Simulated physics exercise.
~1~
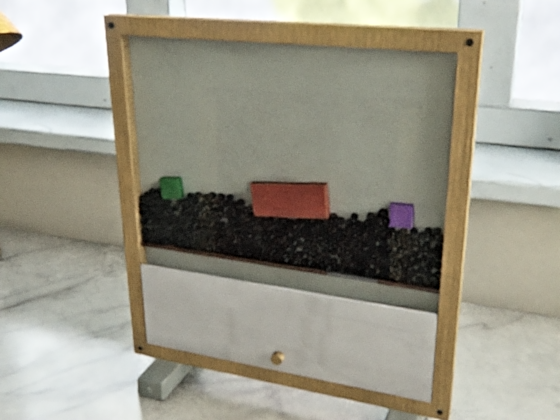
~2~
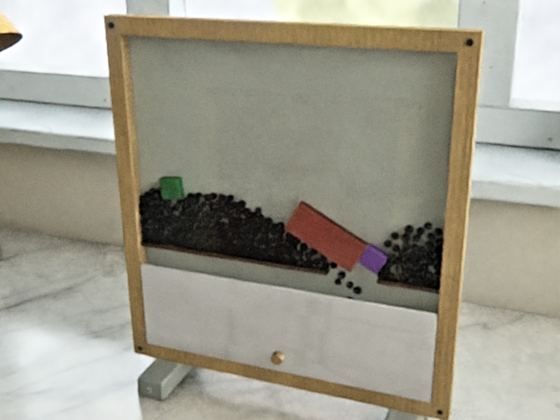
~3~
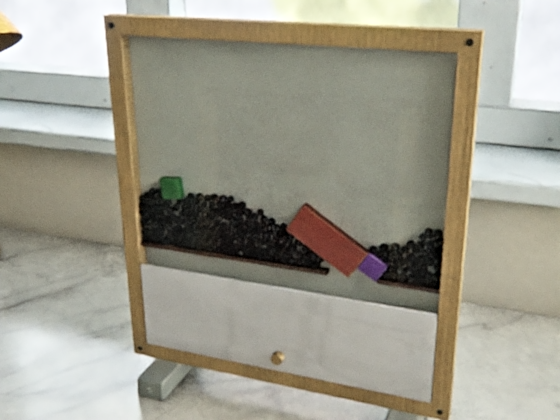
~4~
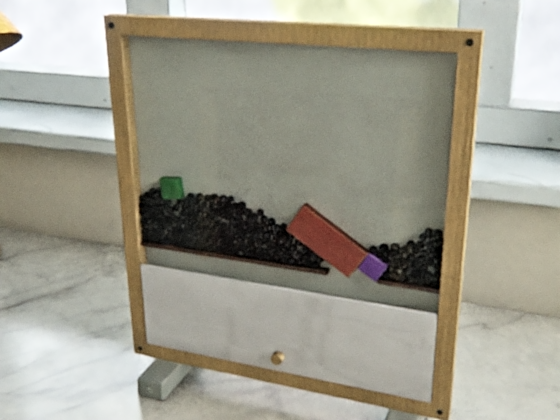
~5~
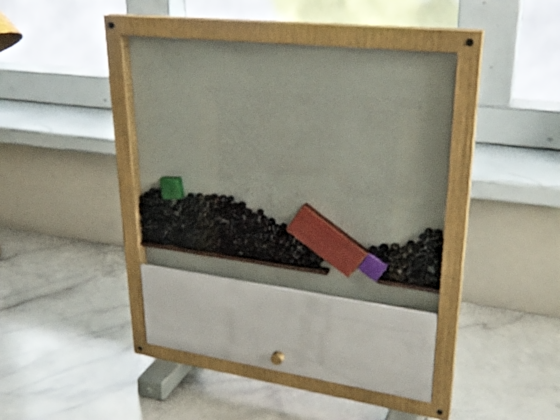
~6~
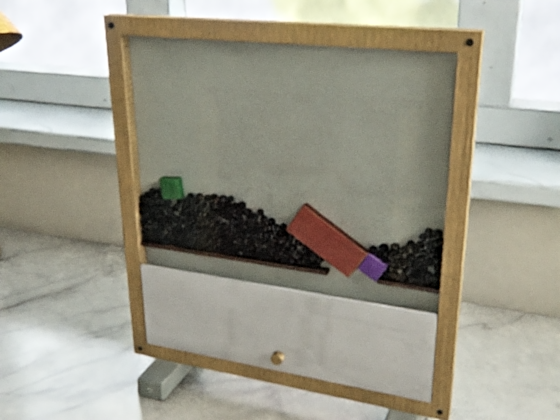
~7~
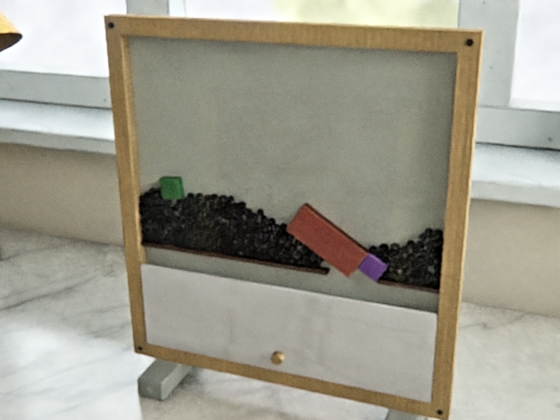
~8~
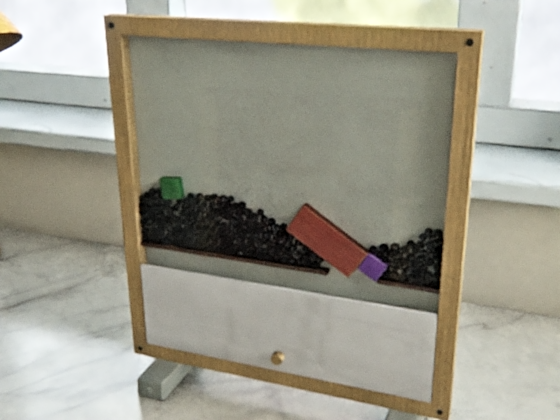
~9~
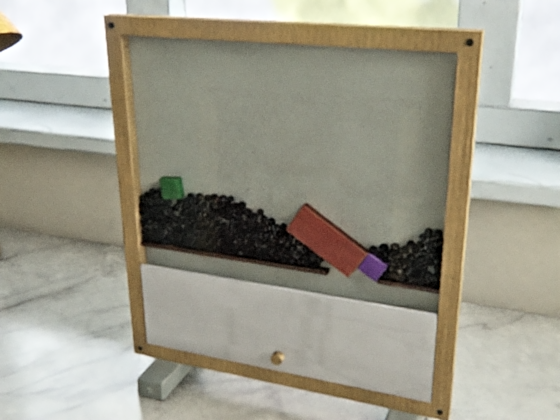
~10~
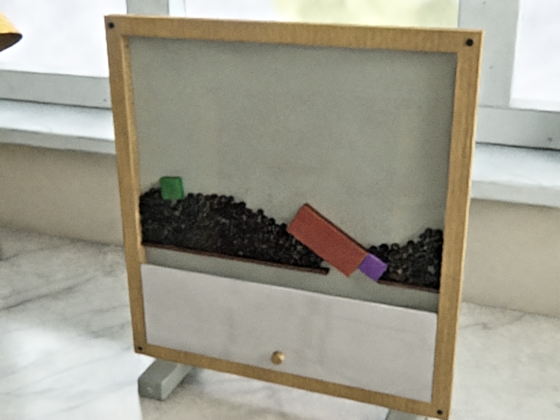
On a pale marble surface before a window, a flat, wood-framed box with a clear front is seen from a fixed, slightly angled view. Black beads fill a band across its middle, with a green block on the left, a wide red block near the centre and a purple block on the right. An opening appears in the shelf right of centre, and beads drop through as the red and purple blocks slide down and tilt. The blocks wedge across the opening, red above purple, and the flow stops. Everything then stays still, with the green block barely disturbed.
